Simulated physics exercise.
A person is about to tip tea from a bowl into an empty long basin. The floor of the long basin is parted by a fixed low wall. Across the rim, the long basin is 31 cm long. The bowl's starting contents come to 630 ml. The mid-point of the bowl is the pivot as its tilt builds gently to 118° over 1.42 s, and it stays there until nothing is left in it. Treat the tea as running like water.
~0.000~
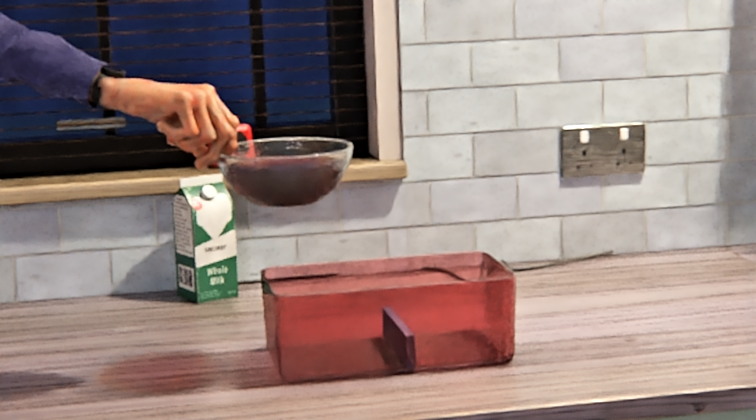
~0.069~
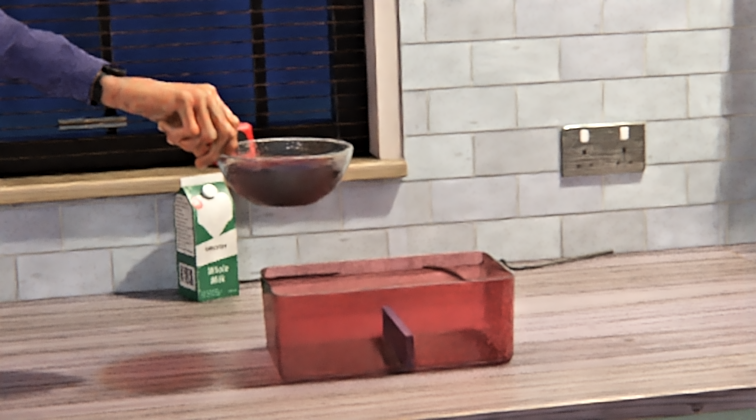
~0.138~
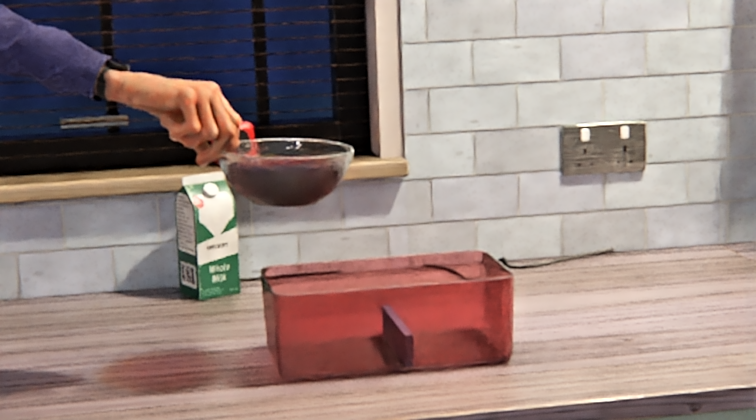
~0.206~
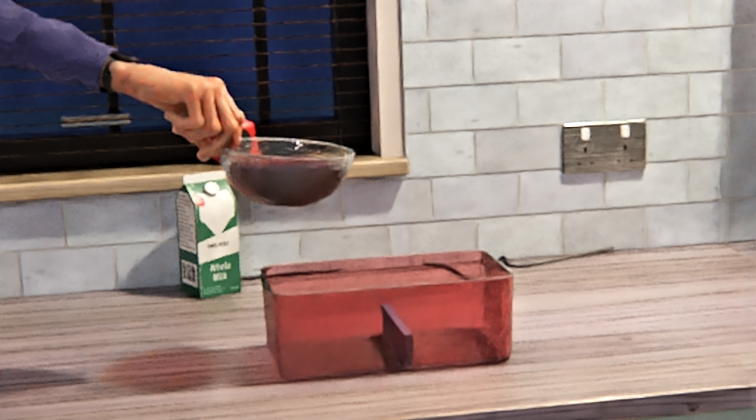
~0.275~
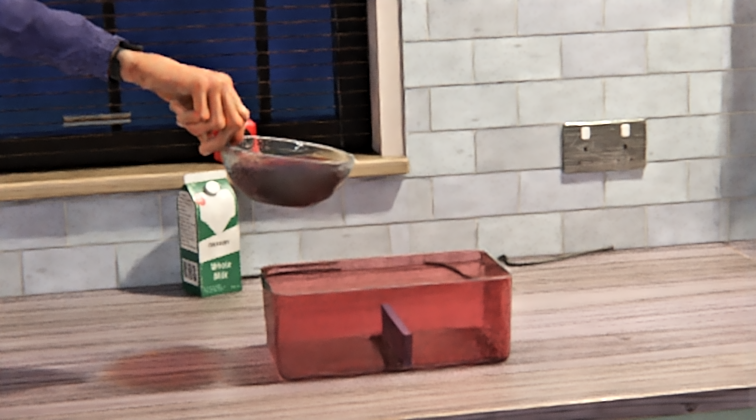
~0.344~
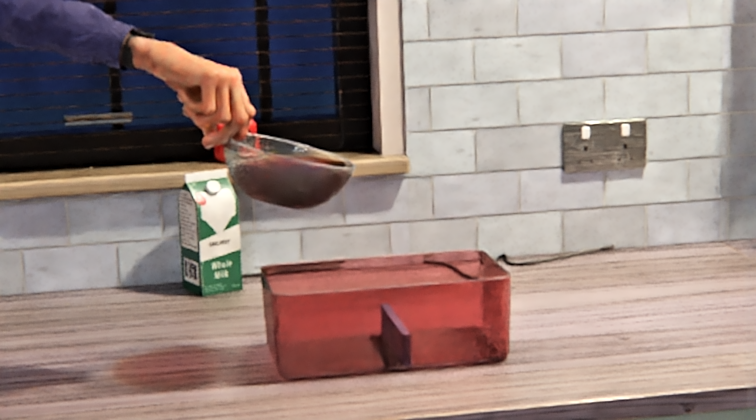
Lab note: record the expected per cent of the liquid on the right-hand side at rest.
Expected right-hand share: 53 per cent.
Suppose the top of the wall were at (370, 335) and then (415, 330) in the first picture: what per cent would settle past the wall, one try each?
80 % and 30 %.
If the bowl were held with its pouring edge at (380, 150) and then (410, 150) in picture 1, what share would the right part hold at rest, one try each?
Result: 80 per cent, then 95 per cent.
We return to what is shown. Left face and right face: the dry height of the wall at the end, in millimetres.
Left 32 mm, right 28 mm.
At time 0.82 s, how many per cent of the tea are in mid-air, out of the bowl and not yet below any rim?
About 32 per cent.
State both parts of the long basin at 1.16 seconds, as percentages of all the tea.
Near 48 on the left, 52 on the right.
By 0.82 s the tilt is 73° and 24 per cent is still to pour, 10 is left of the wall and 33 right of it.
By 1.16 s the tilt is 109° and 0 per cent is still to pour, 47 is left of the wall and 52 right of it.
By 1.53 s the tilt is 118° and 0 per cent is still to pour, 47 is left of the wall and 53 right of it.
By 1.92 s the tilt is 118° and 0 per cent is still to pour, 47 is left of the wall and 53 right of it.
At rest 47 per cent lies left of the wall, 53 right of it and 1 outside.
